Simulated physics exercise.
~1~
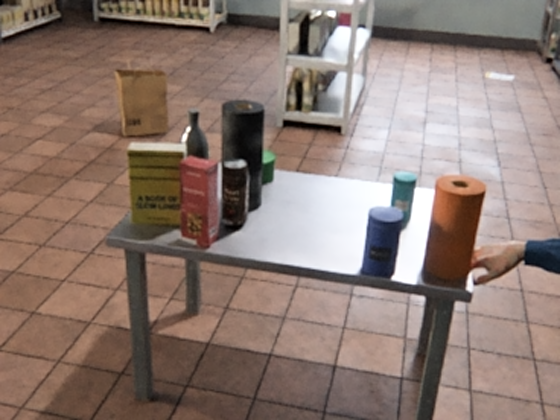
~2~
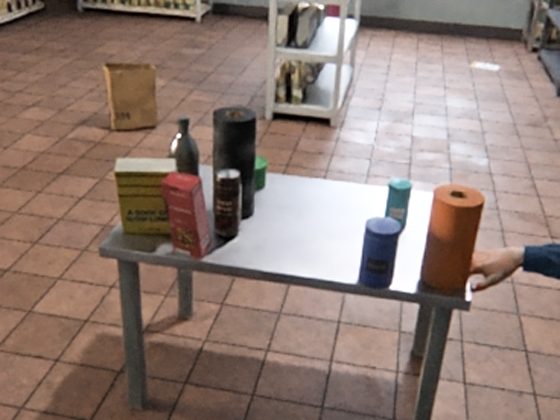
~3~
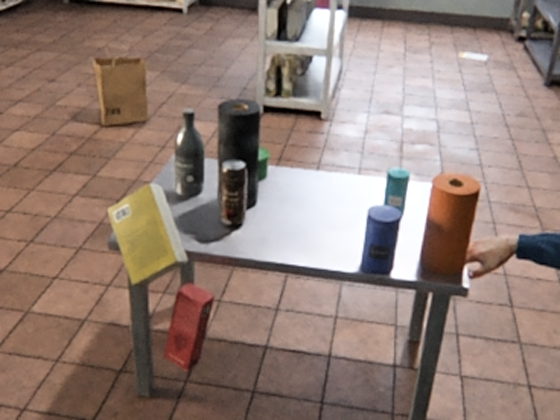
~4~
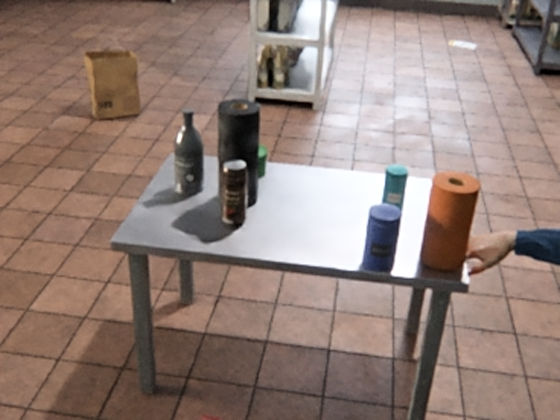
A yellow book and a red carton topple off the near left edge of a small grey table, seen from slightly above in a tiled room with white shelves and a paper bag on the floor behind. A grey bottle, a black roll, a brown can and a green tub share the left side, while a blue jar, a turquoise jar and an orange roll stand at right, beside a hand at the table's edge. The book and carton lean, then tumble towards the floor. The carton ends barely visible below, the book is out of sight, and everything else remains standing.
